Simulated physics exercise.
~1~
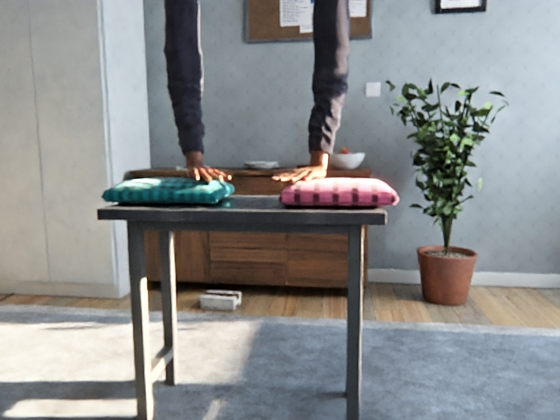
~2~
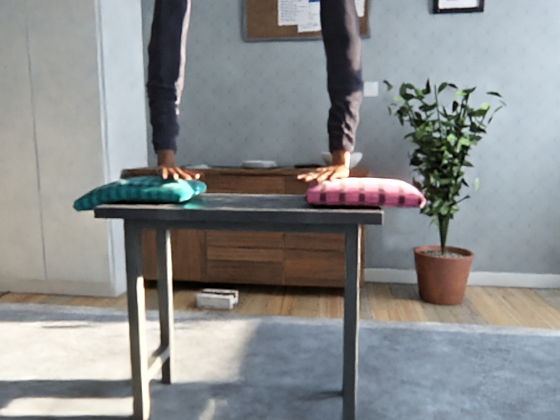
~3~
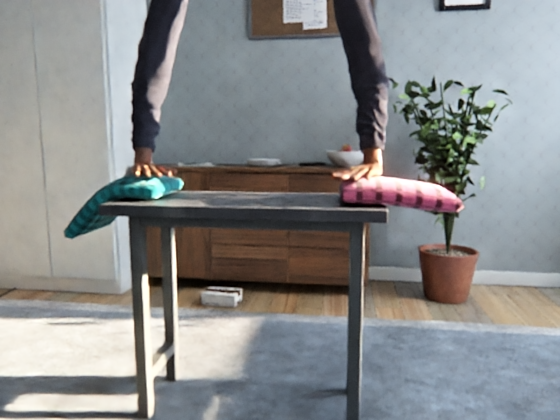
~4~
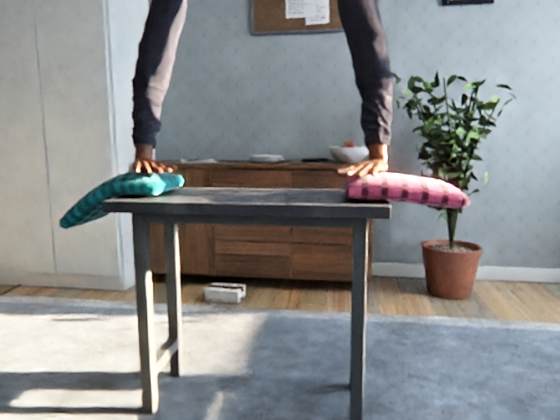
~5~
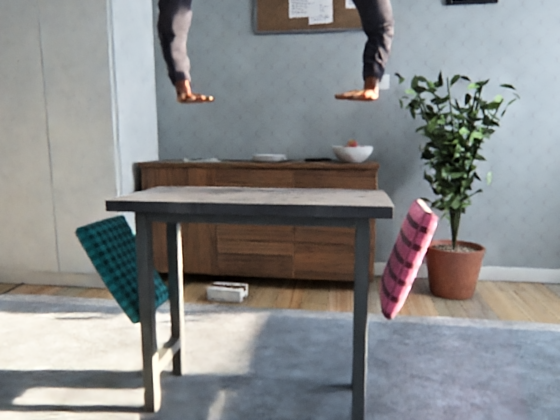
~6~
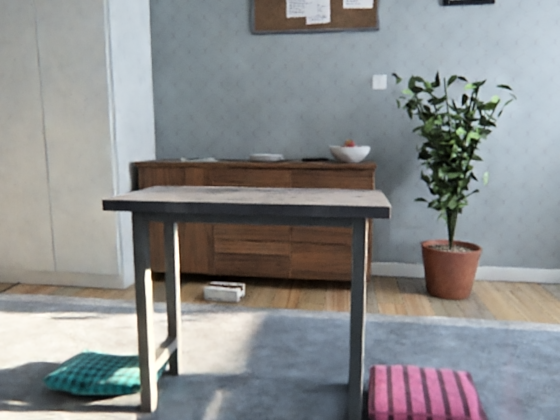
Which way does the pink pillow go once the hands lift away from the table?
The pink pillow moves down, dropping off the right end of the table to the floor.
